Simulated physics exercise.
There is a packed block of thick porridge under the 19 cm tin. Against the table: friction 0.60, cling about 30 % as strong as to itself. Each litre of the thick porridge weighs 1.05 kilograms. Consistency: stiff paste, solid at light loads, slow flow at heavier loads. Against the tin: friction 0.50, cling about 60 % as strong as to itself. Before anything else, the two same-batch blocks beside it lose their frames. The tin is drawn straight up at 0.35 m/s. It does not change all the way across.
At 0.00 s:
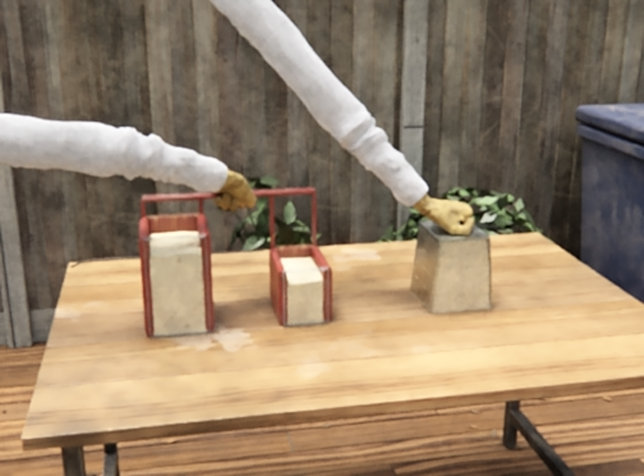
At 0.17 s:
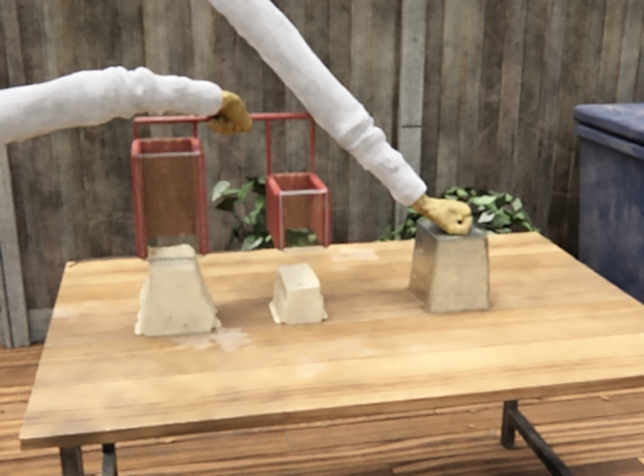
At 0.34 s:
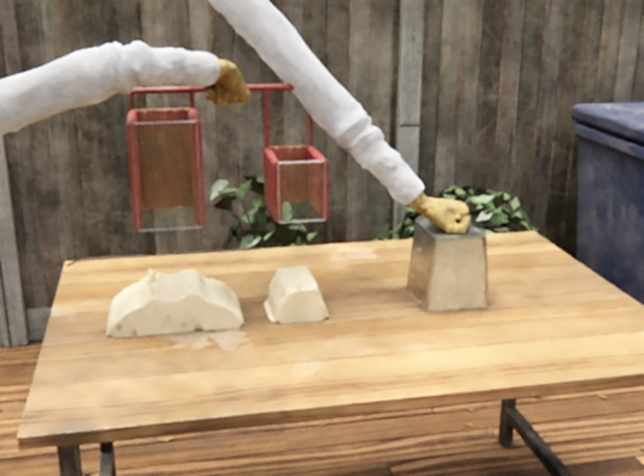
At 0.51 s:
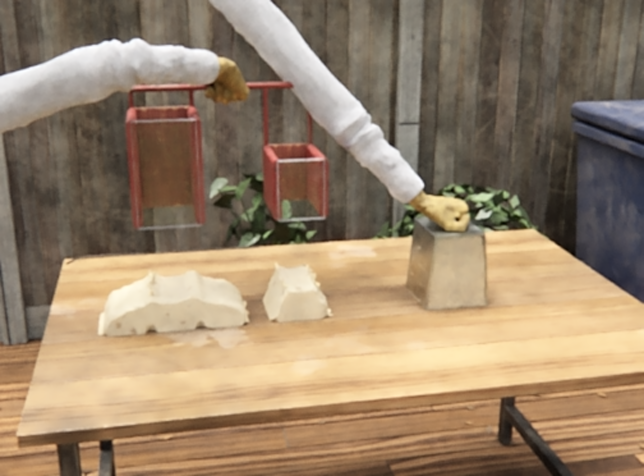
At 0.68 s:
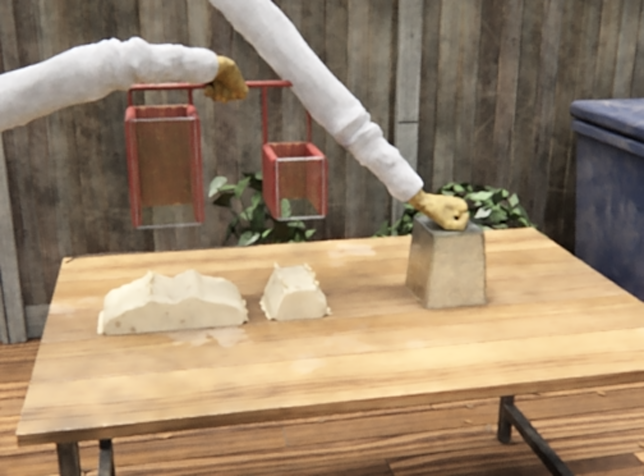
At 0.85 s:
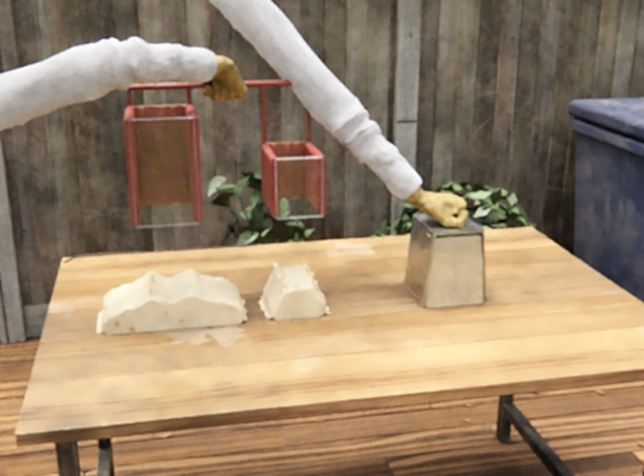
On a light wooden tabletop before a weathered plank wall, seen from slightly above, two pale blocks stand inside red open holders at left, with a grey tapered tin at right and a blue bin beyond. A white-sleeved arm with a tan glove lifts the joined holders, while another glove rests on the tin. The left block slumps wide and low, the smaller one sags slightly, and the tin barely shifts.
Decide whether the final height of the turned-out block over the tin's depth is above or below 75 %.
The result is short of 75 %.
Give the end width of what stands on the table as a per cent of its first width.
Around 210 % of the starting width.
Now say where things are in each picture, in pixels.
In the first frame, top corner of the tin at (488, 240), not yet moved; crest of the thick porridge at (461, 243); block heights 22 cm, 12 cm (left to right).
In the second frame, top corner of the tin at (486, 240), not yet moved; crest of the thick porridge at (459, 243); block heights 18 cm, 11 cm (left to right).
In the third frame, top corner of the tin at (484, 239), not yet moved; crest of the thick porridge at (457, 242); block heights 11 cm, 9.6 cm (left to right).
In the fourth frame, top corner of the tin at (483, 237), not yet moved; crest of the thick porridge at (457, 240); block heights 9.8 cm, 9.4 cm (left to right).
In the fifth frame, top corner of the tin at (483, 235), not yet moved; crest of the thick porridge at (456, 238); block heights 9.6 cm, 9.3 cm (left to right).
In the sixth frame, top corner of the tin at (482, 233), moved 5 mm; crest of the thick porridge at (481, 236); block heights 9.6 cm, 9.2 cm (left to right).
After 1.12 s, the tin is up by 9.4 cm.
After 1.45 s, the tin is up by 21 cm; what stands on the table is 55 % of the tin's depth.
After 1.77 s, the tin is up by 31 cm; what stands on the table is 54 % of the tin's depth.
After 2.10 s, the tin is up by 31 cm; what stands on the table is 54 % of the tin's depth.
After 2.20 s, the tin is up by 31 cm; what stands on the table is 54 % of the tin's depth.
